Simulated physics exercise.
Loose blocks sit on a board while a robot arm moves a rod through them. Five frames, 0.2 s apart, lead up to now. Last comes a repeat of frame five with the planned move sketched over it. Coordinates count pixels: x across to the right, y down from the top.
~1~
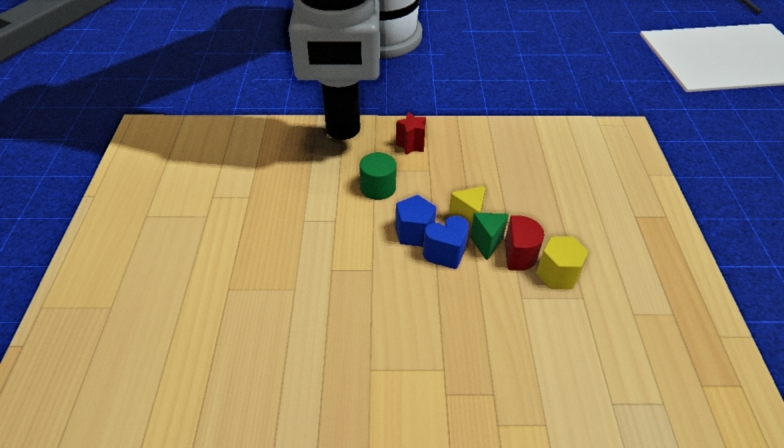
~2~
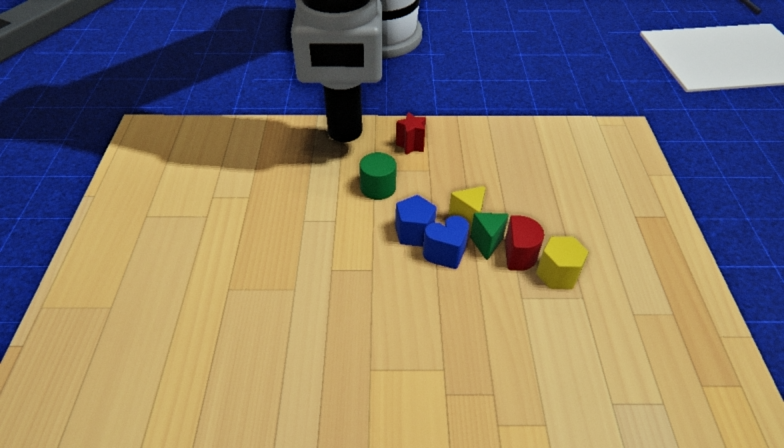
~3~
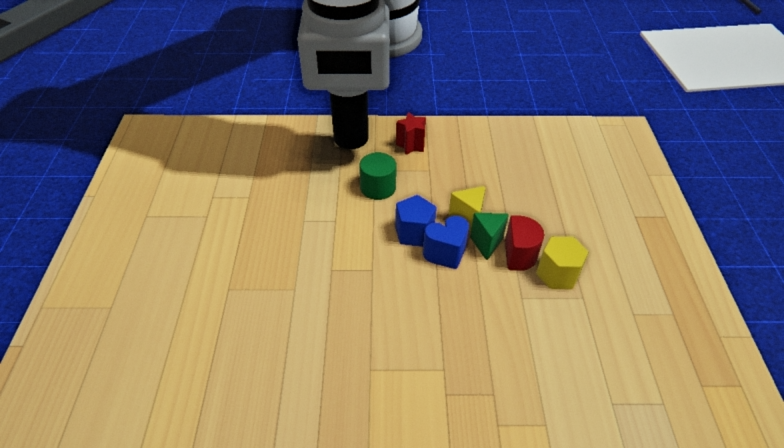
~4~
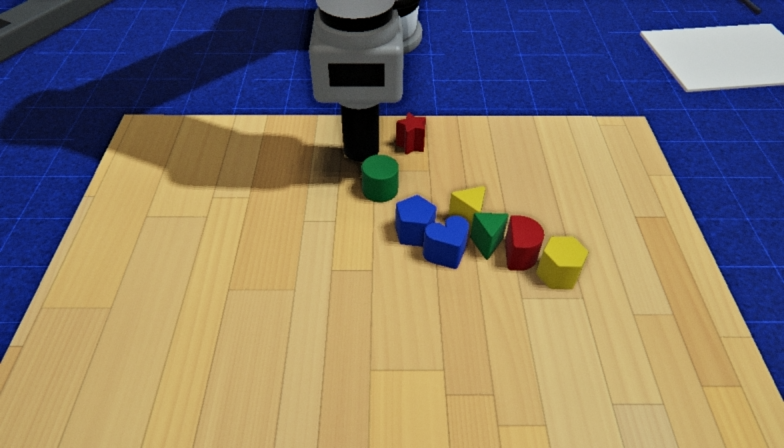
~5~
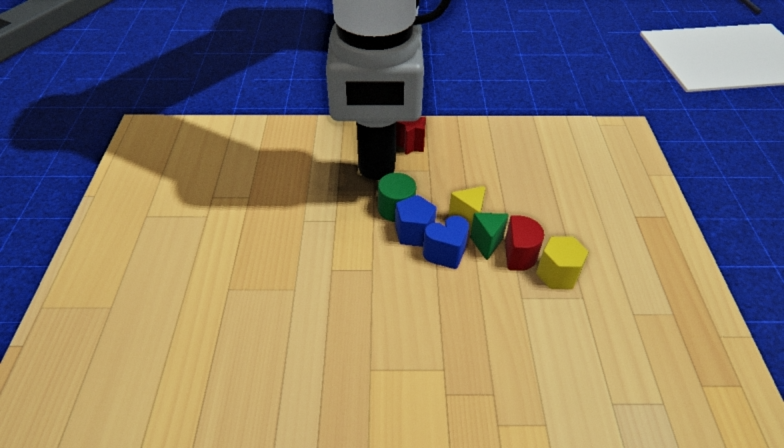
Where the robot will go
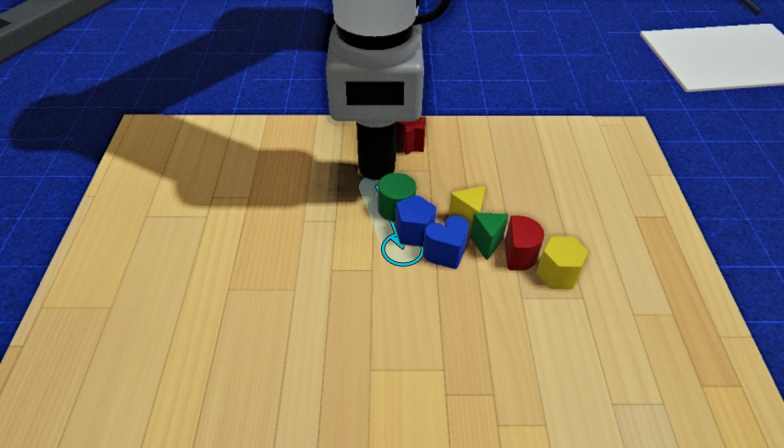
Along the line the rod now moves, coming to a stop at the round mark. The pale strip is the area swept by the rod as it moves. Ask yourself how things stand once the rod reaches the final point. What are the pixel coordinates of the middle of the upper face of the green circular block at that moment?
When the path ends, it will be at (428, 252).
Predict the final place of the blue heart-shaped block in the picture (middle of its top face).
Pixel (481, 259).
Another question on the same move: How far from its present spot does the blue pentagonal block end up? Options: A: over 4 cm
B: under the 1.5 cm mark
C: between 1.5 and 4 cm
Choice A: Over 4 cm.
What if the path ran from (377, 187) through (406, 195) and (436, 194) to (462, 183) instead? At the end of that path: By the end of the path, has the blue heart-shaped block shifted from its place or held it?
It leaves its spot.
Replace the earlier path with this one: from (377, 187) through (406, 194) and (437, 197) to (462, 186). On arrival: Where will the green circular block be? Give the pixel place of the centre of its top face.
I expect it at (433, 200).
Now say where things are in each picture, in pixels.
The first picture shows rod's lower end at (343, 131); green circular block at (378, 163); blue pentagonal block at (416, 209); blue heart-shaped block at (449, 230); yellow triangular block at (472, 196).
The second picture shows rod at (345, 133); blocks still.
The third picture shows rod at (351, 140); blocks still.
The fourth picture shows rod at (362, 152); green circular block at (380, 166).
The fifth picture shows rod at (377, 169); green circular block at (397, 185); blue pentagonal block at (416, 209); blue heart-shaped block at (449, 230); yellow triangular block at (472, 196).
Drawn move, from (377, 187) directly to (403, 249).
What follows on the original path. Halfway along, rod at (390, 200); green circular block at (411, 218); blue pentagonal block at (433, 244); blue heart-shaped block at (469, 247), turned 55° anticlockwise.
At the end, rod at (404, 232); green circular block at (428, 252); blue pentagonal block at (455, 279), turned 20° anticlockwise; blue heart-shaped block at (481, 259), turned 110° anticlockwise; yellow triangular block still.
